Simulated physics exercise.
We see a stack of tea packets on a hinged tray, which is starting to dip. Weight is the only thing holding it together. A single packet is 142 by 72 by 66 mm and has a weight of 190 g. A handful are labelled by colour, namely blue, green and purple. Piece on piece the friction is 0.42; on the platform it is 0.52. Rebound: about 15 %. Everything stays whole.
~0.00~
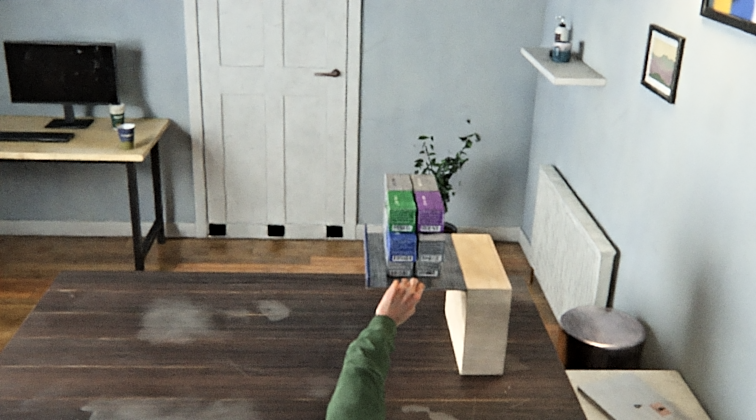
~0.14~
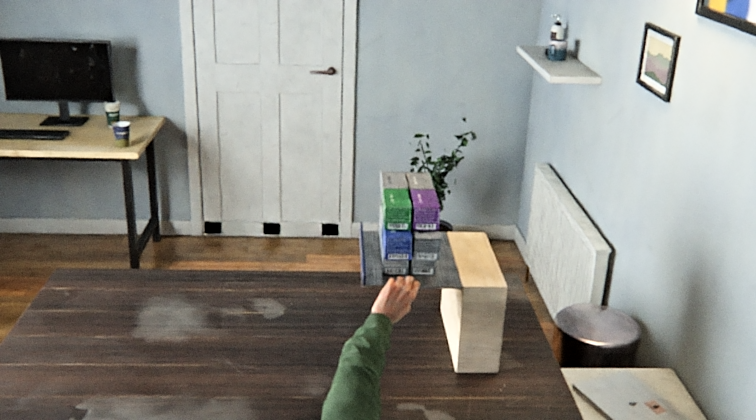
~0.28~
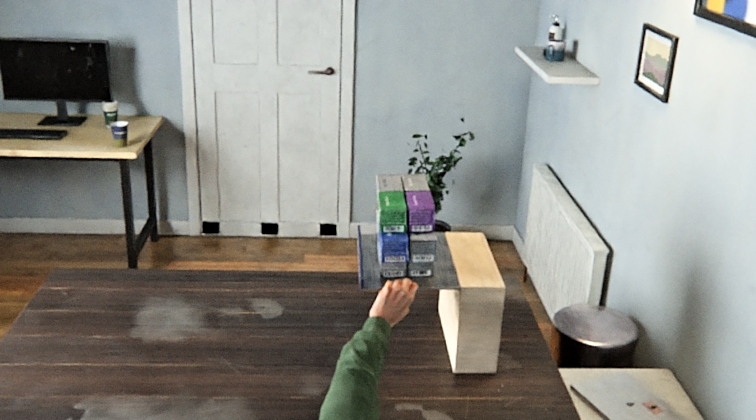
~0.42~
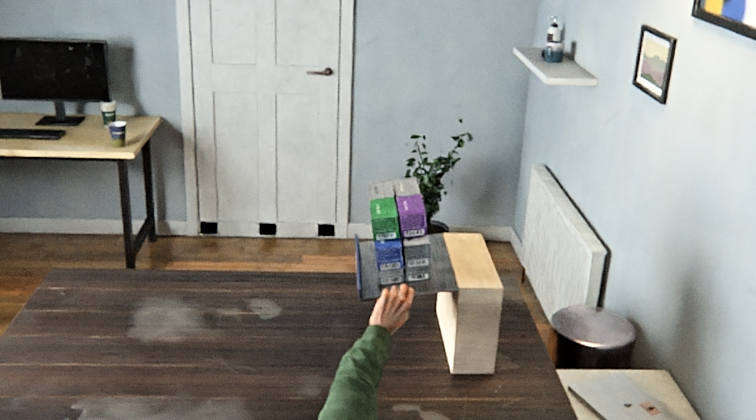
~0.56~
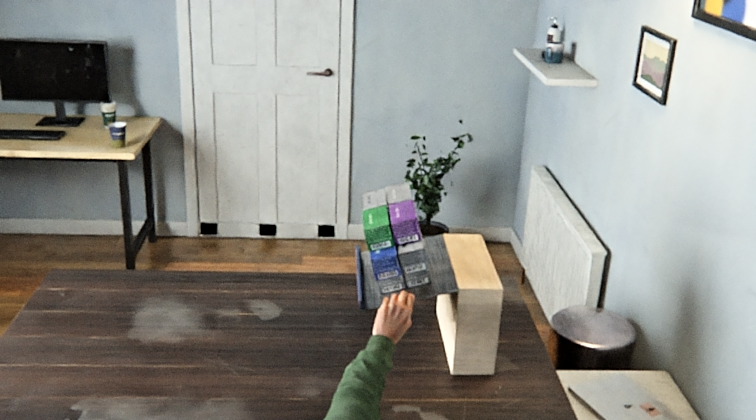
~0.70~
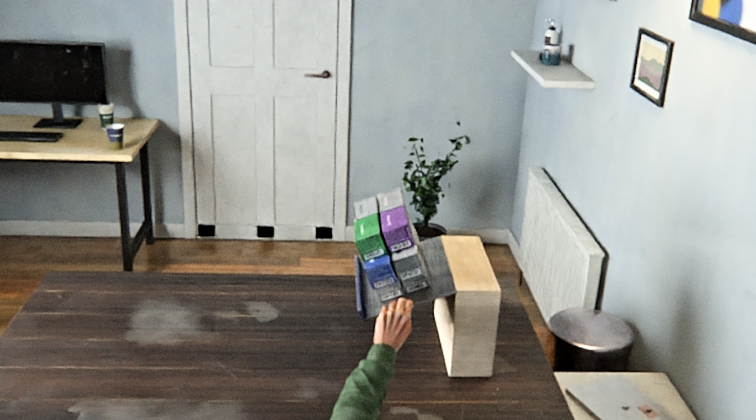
We see a hand in a green sleeve at the edge of a hinged tray holding stacked blue, green, purple and grey packets; the tray starts level, then tilts gradually down to the left, the packets leaning with it.
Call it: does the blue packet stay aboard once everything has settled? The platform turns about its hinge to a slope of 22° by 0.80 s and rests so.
Once settled, the blue packet is down.
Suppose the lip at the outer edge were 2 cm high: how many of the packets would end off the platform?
The count would be 9.
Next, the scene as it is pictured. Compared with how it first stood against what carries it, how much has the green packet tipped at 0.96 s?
I'd put it at roughly 30 degrees away from its starting angle.
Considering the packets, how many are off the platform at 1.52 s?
At that moment the count is 6.
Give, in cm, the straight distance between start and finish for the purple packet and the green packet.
Purple: About 48 cm, green: About 52 cm.
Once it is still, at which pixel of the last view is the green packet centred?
Its middle finishes near pixel (266, 338) of the last picture.
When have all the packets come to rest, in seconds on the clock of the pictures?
Around 2.0 s.
Around 0.96 s, slope 22°; none of the 12 packets off the platform, 10 disturbed; blue packet tipped 28°; green packet tipped 28°.
Around 1.16 s, slope 22°; 4 of the 12 packets off the platform; blue packet on its side; green packet on its side.
Around 1.52 s, slope 22°; 6 of the 12 packets off the platform; blue packet upside down; green packet upside down.
Finally (2.4 s), slope 22°; 7 of the 12 packets off the platform; blue packet upside down; green packet upside down; purple packet on its side. Seen by the last camera, middles, blue packet near (305, 353), green packet near (266, 338).
